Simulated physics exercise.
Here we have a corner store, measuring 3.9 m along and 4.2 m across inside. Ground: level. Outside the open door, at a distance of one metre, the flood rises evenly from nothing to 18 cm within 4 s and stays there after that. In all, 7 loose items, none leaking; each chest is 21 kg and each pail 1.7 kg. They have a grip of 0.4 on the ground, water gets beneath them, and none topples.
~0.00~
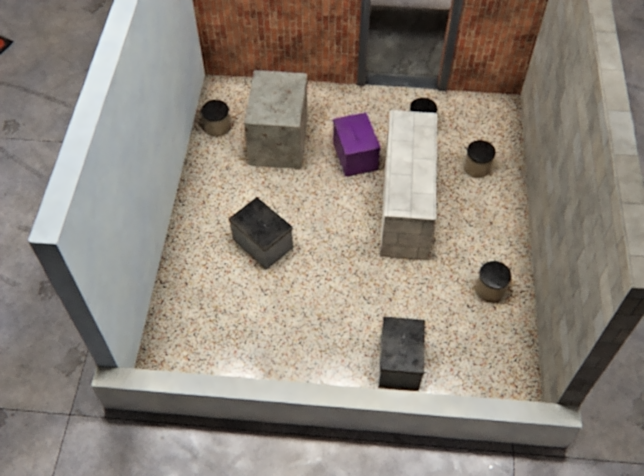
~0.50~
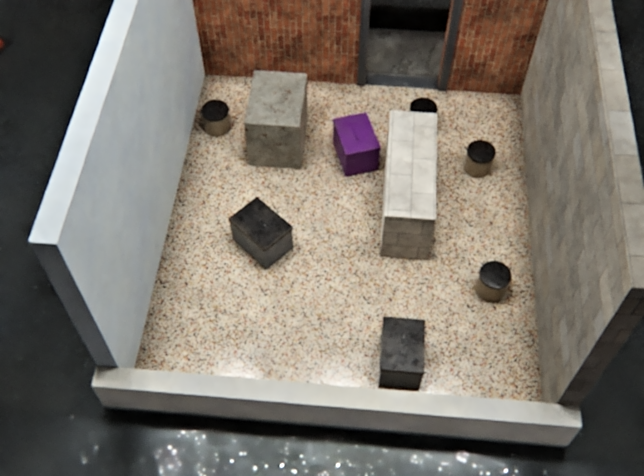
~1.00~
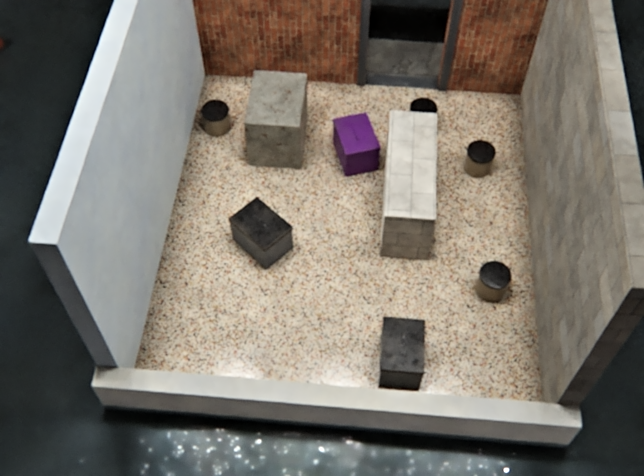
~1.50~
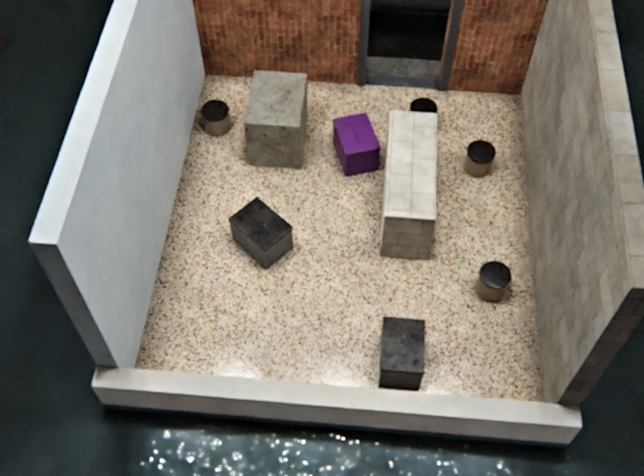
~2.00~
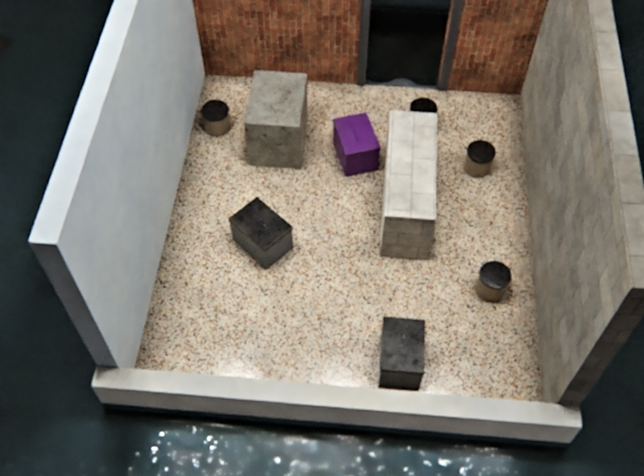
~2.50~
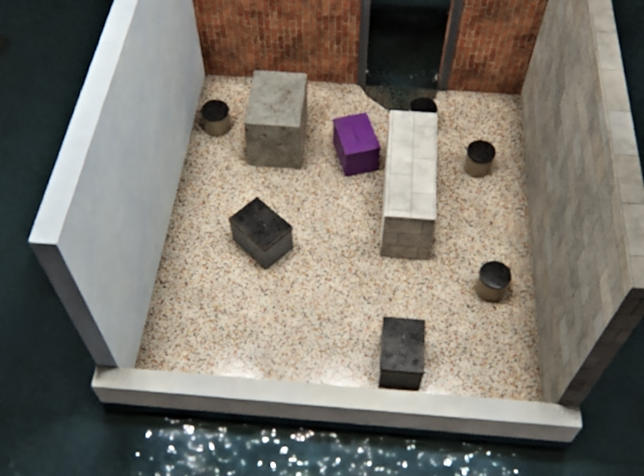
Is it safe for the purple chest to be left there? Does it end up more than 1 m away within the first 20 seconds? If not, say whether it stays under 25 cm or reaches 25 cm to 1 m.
Yes. My money says it heads well off.
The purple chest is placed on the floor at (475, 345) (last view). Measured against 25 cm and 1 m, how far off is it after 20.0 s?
It creeps a little.
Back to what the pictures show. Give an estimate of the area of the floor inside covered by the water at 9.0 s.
I'd put it close to 14 m2.
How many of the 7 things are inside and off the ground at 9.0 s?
The number is 4.
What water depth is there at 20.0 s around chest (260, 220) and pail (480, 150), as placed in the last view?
Depth approx. 12 cm / 11 cm.
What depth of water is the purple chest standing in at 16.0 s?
9 cm or so.
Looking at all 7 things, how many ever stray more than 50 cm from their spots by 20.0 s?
I count 7 of them.
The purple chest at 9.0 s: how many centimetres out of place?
Roughly 100 cm.
After 4.0 s the purple chest is near (356, 133), 0.0 m from its start, aground; 0 afloat.
After 9.0 s the purple chest is near (312, 192), 1.0 m from its start, aground; 4 afloat.
After 16.0 s the purple chest is near (304, 207), 1.2 m from its start, aground; 6 afloat.
After 20.0 s the purple chest is near (259, 221), 1.6 m from its start, afloat; 7 afloat.
